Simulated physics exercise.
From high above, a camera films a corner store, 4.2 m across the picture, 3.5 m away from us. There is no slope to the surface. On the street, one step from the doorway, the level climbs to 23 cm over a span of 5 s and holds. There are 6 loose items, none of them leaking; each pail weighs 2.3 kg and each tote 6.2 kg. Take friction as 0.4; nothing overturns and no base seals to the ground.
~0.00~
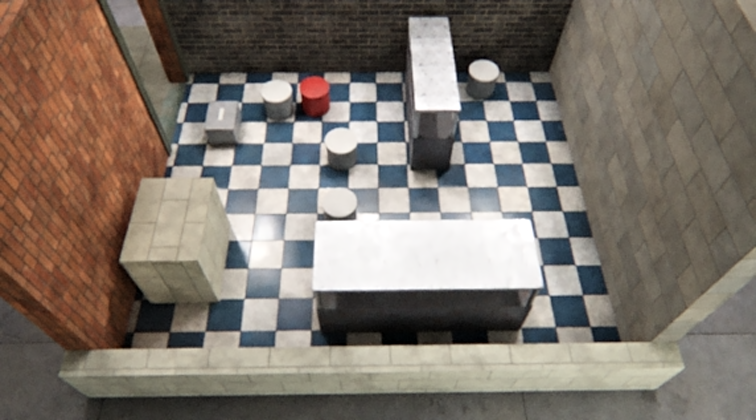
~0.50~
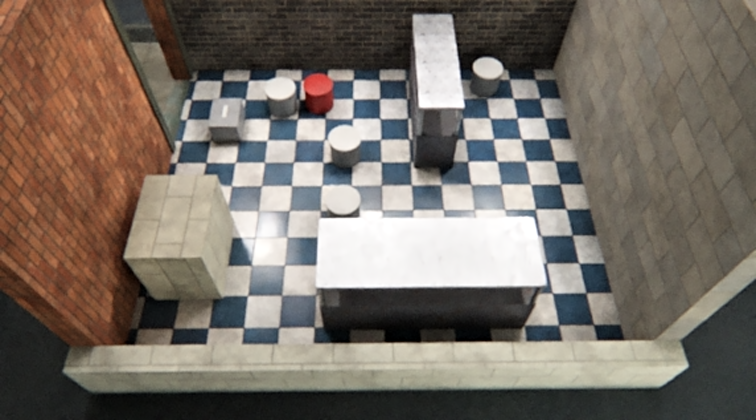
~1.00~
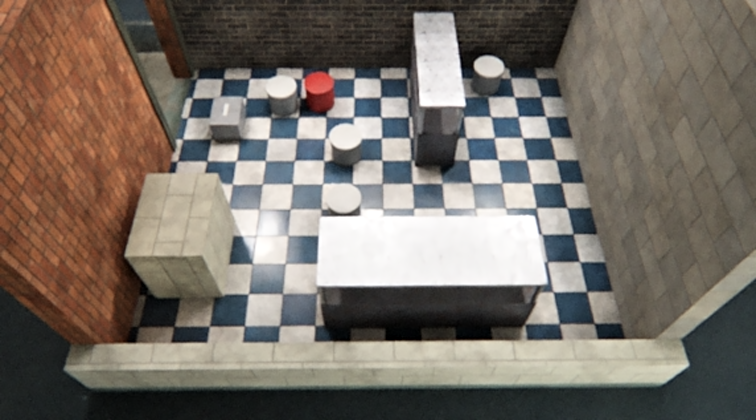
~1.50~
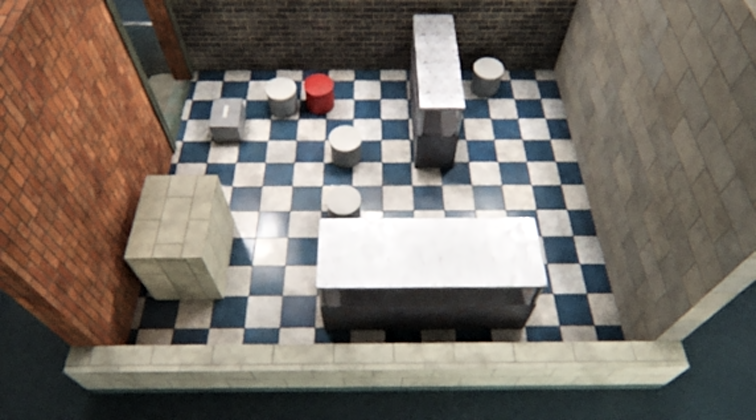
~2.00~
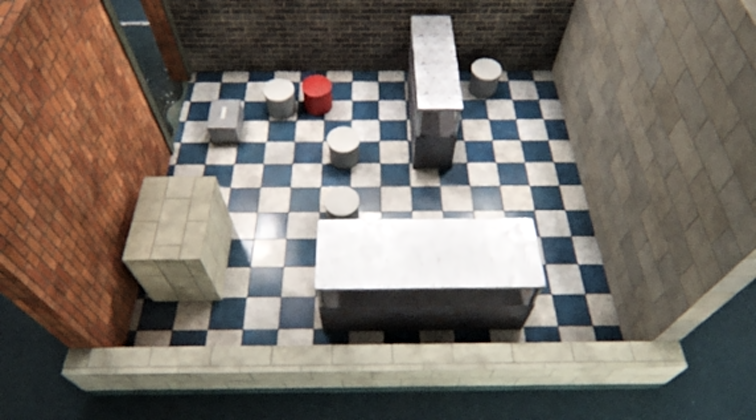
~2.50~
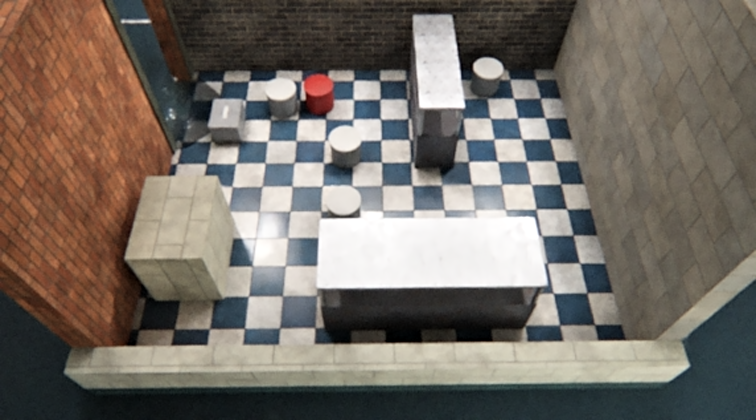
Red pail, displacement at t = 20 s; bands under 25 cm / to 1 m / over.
Is swept away.
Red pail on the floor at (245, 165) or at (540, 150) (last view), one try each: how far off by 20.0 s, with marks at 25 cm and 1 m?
I'd expect it to get swept far off the first time and to shift slightly the second time.
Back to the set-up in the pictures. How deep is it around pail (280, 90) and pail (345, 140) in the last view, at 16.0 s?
Close to 18 and 14 centimetres.
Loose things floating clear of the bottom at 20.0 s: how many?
I count 6.
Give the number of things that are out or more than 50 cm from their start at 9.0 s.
I make it 5 by then.
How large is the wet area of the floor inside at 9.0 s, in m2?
Wet area: Approx. 12 m2.
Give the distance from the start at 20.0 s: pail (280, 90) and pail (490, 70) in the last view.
First 250 cm, then 200 cm.
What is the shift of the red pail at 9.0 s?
It is about 250 cm out of place by then.
After 4.0 s the red pail is near (322, 85), 0.0 m from its start, aground; 0 afloat.
After 9.0 s the red pail is near (534, 147), 2.3 m from its start, afloat; 5 afloat.
After 16.0 s the red pail is near (478, 92), 1.7 m from its start, afloat; 6 afloat.
After 20.0 s the red pail is near (519, 105), 2.1 m from its start, afloat; 6 afloat.
